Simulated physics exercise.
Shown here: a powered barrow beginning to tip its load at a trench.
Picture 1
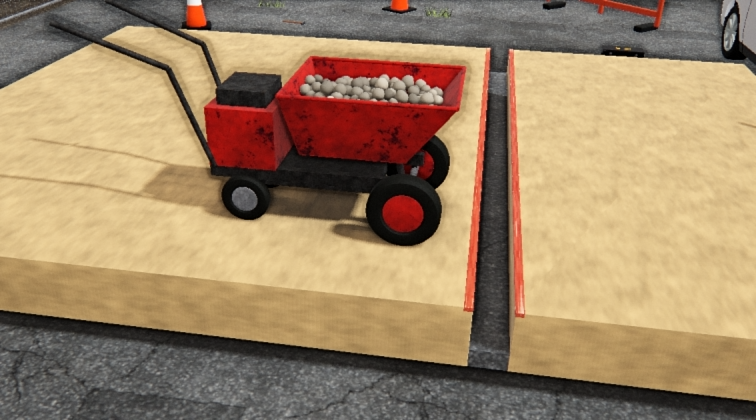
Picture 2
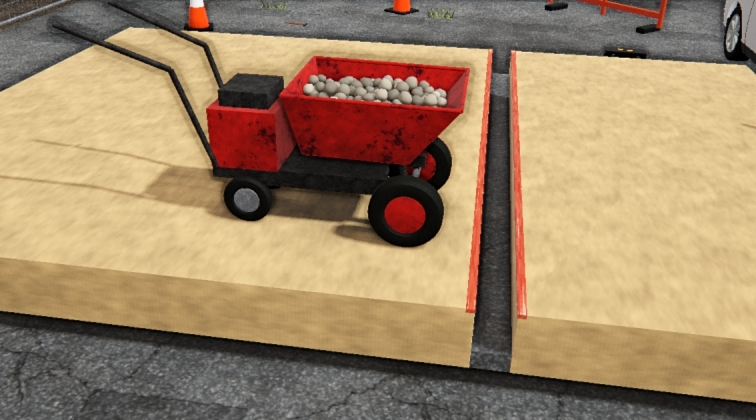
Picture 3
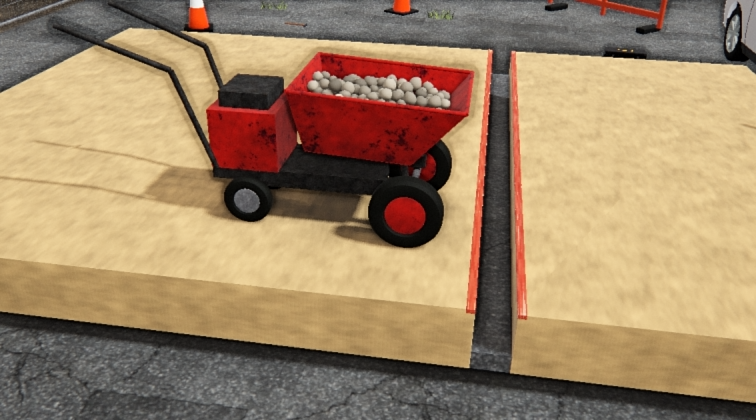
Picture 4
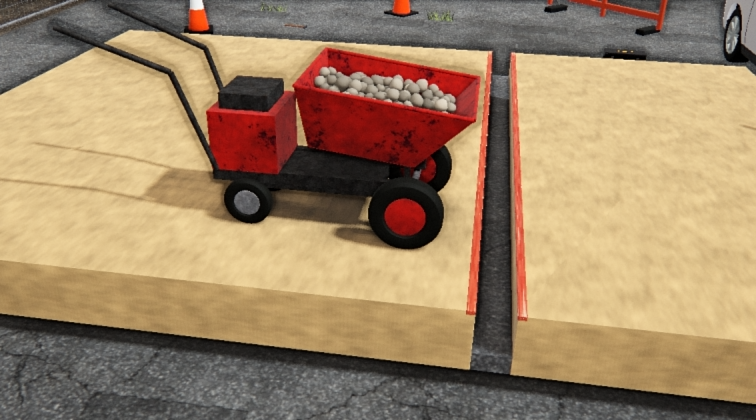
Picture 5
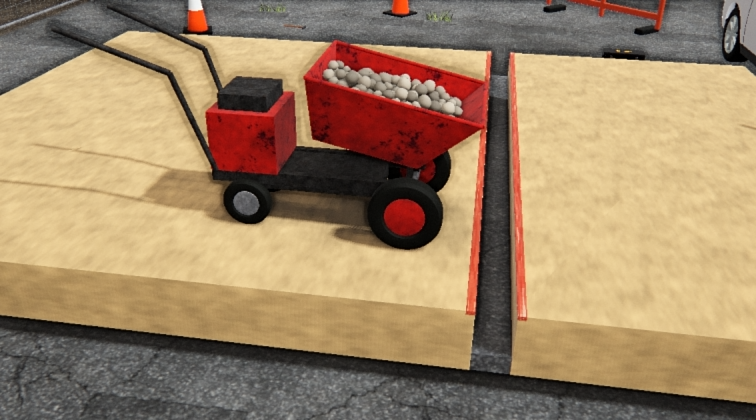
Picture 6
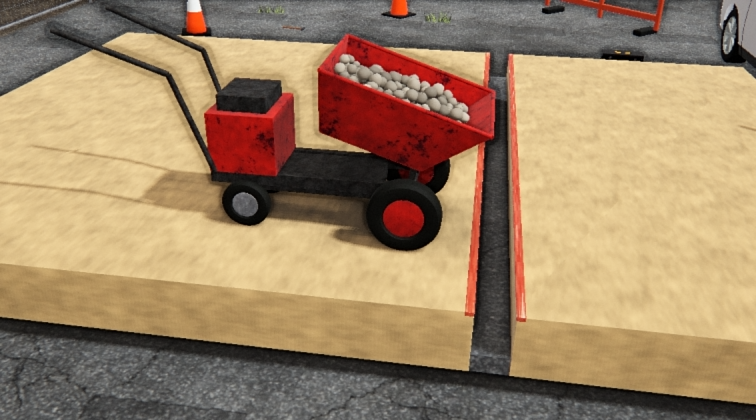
Red skip of a powered barrow loaded with river pebbles sitting level, then tilting forward to the right beside a narrow trench.
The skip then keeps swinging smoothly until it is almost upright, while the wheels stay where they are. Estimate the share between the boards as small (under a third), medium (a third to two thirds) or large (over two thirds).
It is small.
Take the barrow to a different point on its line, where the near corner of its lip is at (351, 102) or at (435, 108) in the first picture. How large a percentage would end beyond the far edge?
That would be roughly 0 in a hundred and then roughly 60 in a hundred.
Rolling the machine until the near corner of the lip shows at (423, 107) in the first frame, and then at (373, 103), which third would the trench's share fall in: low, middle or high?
For the first case, one to two thirds; for the second case, one to two thirds.
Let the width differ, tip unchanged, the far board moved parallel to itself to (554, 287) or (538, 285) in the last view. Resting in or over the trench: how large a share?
Lab note: Case 1 near 50 percent, case 2 near 10 percent.
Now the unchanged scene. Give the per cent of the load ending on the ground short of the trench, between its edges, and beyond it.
Shares in per cent - short: 0, between: 0, beyond: 70.
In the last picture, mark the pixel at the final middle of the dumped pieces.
I'd place the middle at about (577, 231).
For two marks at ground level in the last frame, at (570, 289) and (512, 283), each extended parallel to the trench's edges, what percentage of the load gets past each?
50 % and 70 %, in that order.
Just after the last frame, skip tipped steeply; every one in the skip.
A moment on, skip tipped right over; roughly two thirds in the skip; roughly a third beyond it; just a few falling.
Further on, skip tipped right over; roughly a third in the skip; roughly two thirds beyond it.
When it is over, skip tipped right over; roughly a third in the skip; just a few in or heaped over the trench; roughly two thirds beyond it.
